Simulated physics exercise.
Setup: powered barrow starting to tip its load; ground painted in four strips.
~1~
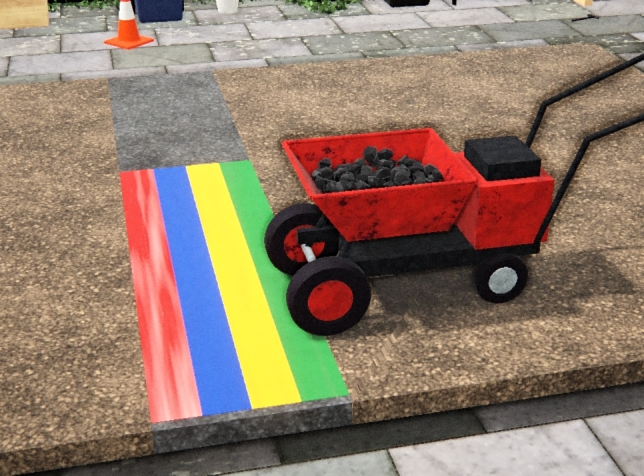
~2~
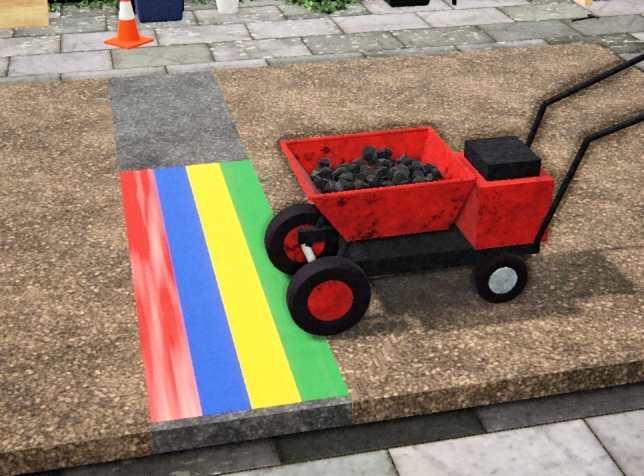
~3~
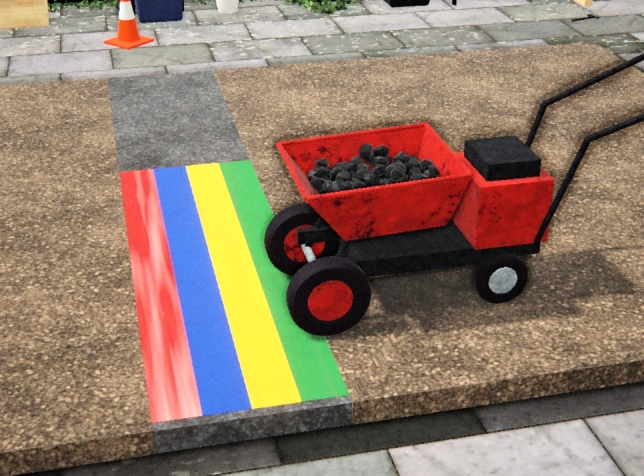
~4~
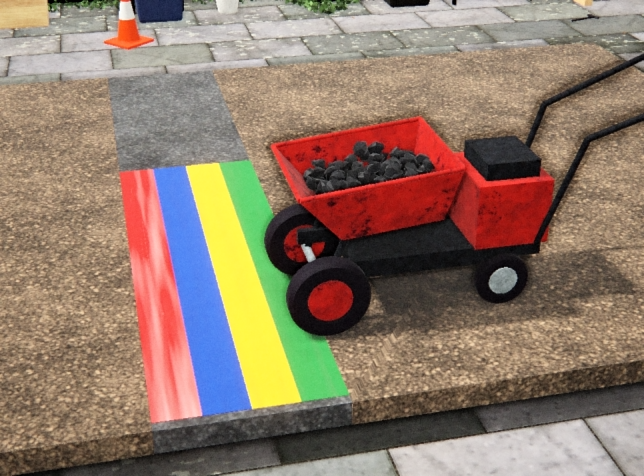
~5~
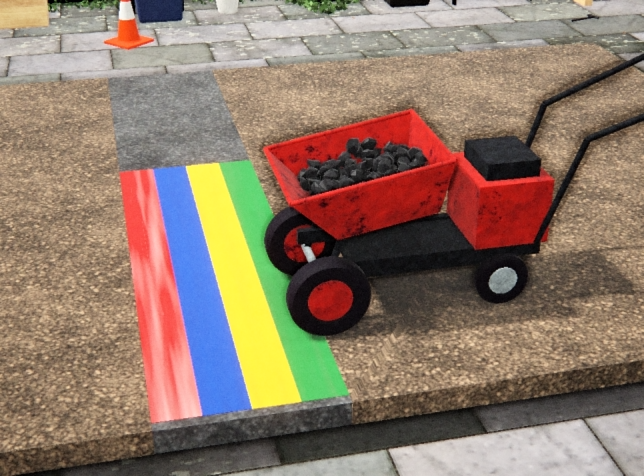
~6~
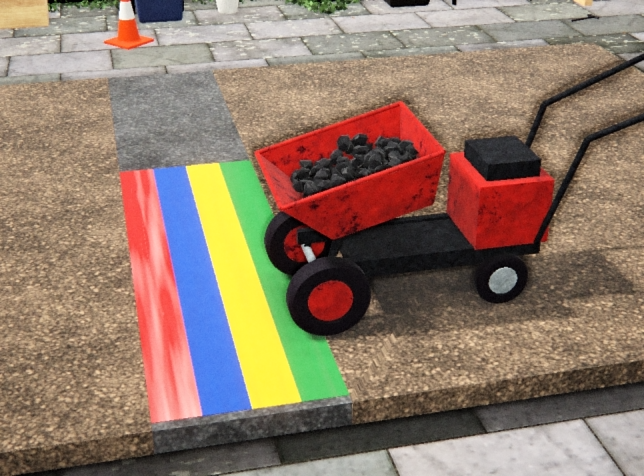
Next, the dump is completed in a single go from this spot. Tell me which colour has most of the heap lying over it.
Most of the heap lies over red.
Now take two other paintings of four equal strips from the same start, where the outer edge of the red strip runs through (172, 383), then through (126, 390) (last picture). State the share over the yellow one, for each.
Roughly 0 % and 0 %.
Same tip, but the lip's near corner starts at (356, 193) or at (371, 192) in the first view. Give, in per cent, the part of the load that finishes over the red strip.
You'd see around 30 per cent the first time and around 20 per cent the second.
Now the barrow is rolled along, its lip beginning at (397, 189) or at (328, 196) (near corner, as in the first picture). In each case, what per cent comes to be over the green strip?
20 and 0 in a hundred, in that order.
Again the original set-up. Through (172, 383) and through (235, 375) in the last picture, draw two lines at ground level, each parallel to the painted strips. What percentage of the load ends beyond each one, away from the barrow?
I'd put it near 50 in a hundred, then near 100 in a hundred.
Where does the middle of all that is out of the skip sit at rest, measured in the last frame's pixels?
Last view, centre at rest - approx. (159, 313).
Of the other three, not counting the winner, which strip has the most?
The blue strip comes second.
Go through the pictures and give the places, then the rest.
The first picture shows lip of the skip (312, 198), level; top of the load (395, 176), lumps of coal; green strip (311, 360); yellow strip (265, 367); blue strip (218, 373); red strip (170, 379).
The second picture shows lip of the skip (311, 198), level; top of the load (394, 175).
The third picture shows lip of the skip (307, 199), tipped barely; top of the load (391, 173).
The fourth picture shows lip of the skip (300, 201), tipped a little; top of the load (386, 170).
The fifth picture shows lip of the skip (292, 204), tipped a little; top of the load (388, 160).
The sixth picture shows lip of the skip (282, 209), tipped clearly; top of the load (395, 158); green strip (311, 360); yellow strip (265, 367); blue strip (218, 373); red strip (170, 379).
Just after the last frame, skip tipped steeply; every one in the skip.
A moment on, skip tipped steeply; almost all in the skip; just a few over the blue strip; just a few over the red strip; just a few falling.
Further on, skip tipped right over; roughly a quarter in the skip; about a tenth over the blue strip; roughly a third over the red strip; roughly a quarter off the paint.
When it is over, skip tipped right over; not one over the green strip; just a few over the yellow strip; roughly a quarter over the blue strip; roughly a third over the red strip; roughly a third off the paint.
